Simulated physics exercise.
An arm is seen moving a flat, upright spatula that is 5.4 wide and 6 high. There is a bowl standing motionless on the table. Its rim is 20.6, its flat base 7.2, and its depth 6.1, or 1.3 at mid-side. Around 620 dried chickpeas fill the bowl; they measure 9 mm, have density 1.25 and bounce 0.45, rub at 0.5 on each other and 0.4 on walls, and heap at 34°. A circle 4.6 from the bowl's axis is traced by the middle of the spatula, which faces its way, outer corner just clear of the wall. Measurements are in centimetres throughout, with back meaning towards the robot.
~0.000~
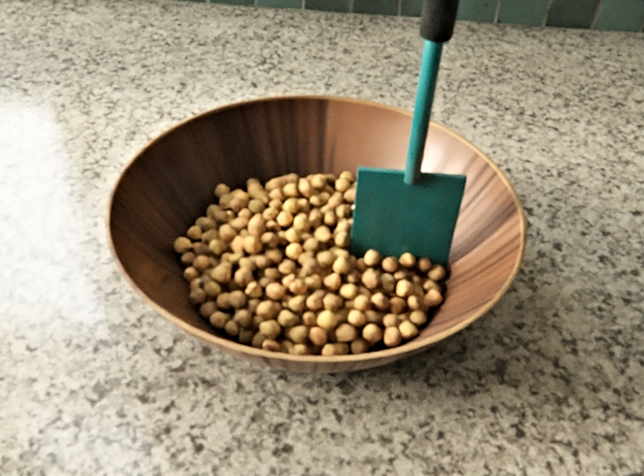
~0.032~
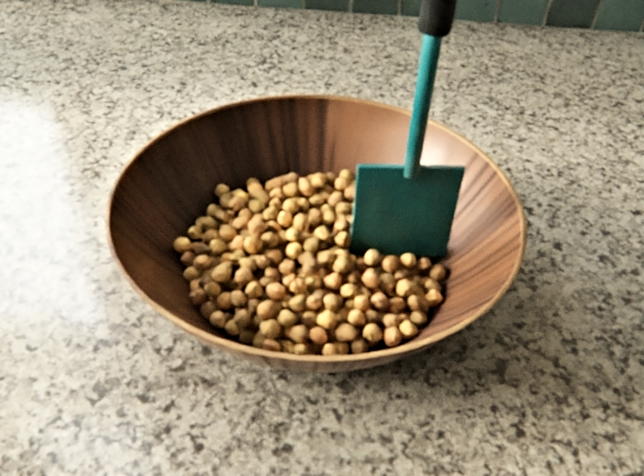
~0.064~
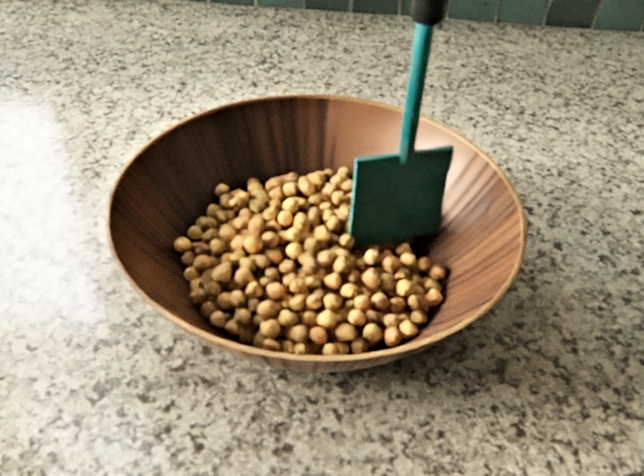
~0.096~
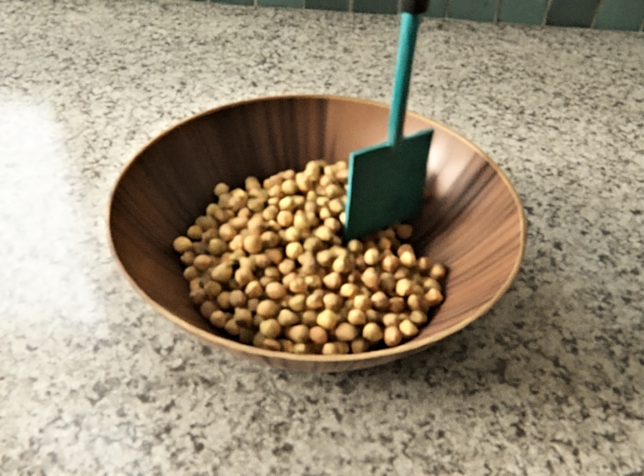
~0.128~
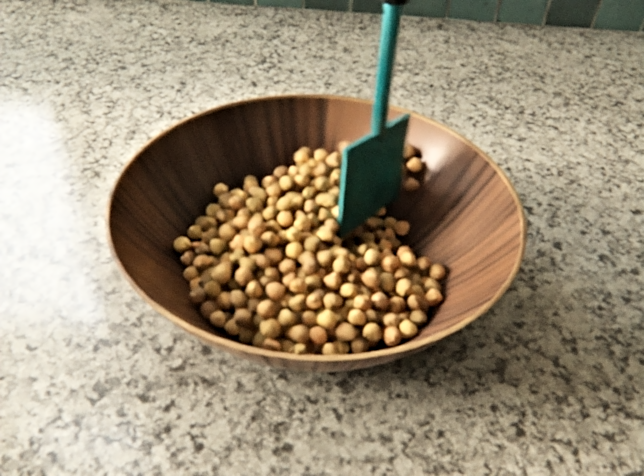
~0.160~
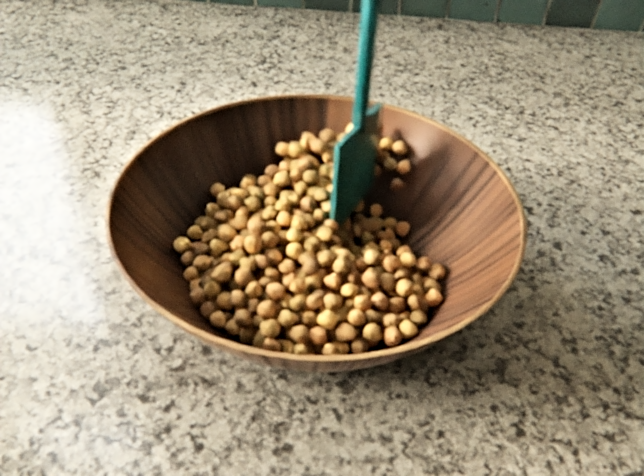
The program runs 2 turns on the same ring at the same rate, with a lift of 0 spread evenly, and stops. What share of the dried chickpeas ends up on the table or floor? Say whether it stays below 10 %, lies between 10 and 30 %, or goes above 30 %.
It stays below 10 %.
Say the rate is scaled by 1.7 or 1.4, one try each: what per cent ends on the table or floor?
It would be some 30 and 15 percent respectively.
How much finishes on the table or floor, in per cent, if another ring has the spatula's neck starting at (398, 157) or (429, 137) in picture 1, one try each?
Near 0 per cent and near 5 per cent, in that order.
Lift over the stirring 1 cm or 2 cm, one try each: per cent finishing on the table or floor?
Near 0 in a hundred, then 0 in a hundred.
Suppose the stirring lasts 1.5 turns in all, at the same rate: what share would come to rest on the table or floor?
Estimate: Near 0 %.
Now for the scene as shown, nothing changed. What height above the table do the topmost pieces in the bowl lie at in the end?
Height: Roughly 6.5 cm.
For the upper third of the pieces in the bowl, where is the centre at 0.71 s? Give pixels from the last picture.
About pixel (428, 259).
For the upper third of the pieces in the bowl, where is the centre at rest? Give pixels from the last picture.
The centre sits around (395, 210) in the last picture.
After 0.71 s, 324° round, highest piece 7 above the table; 616 in the bowl, 4 on the table or floor, 2 in flight or on the tool.
After 1.26 s, 222° round, highest piece 7 above the table; 606 in the bowl, 13 on the table or floor, 3 in flight or on the tool.
After 1.74 s, 0° round, highest piece 6 above the table; 594 in the bowl, 28 on the table or floor.
After 2.44 s, 0° round, highest piece 6 above the table; 594 in the bowl, 28 on the table or floor.
In the end, 594 in the bowl, 28 on the table or floor. That is 5 % on the table or floor.
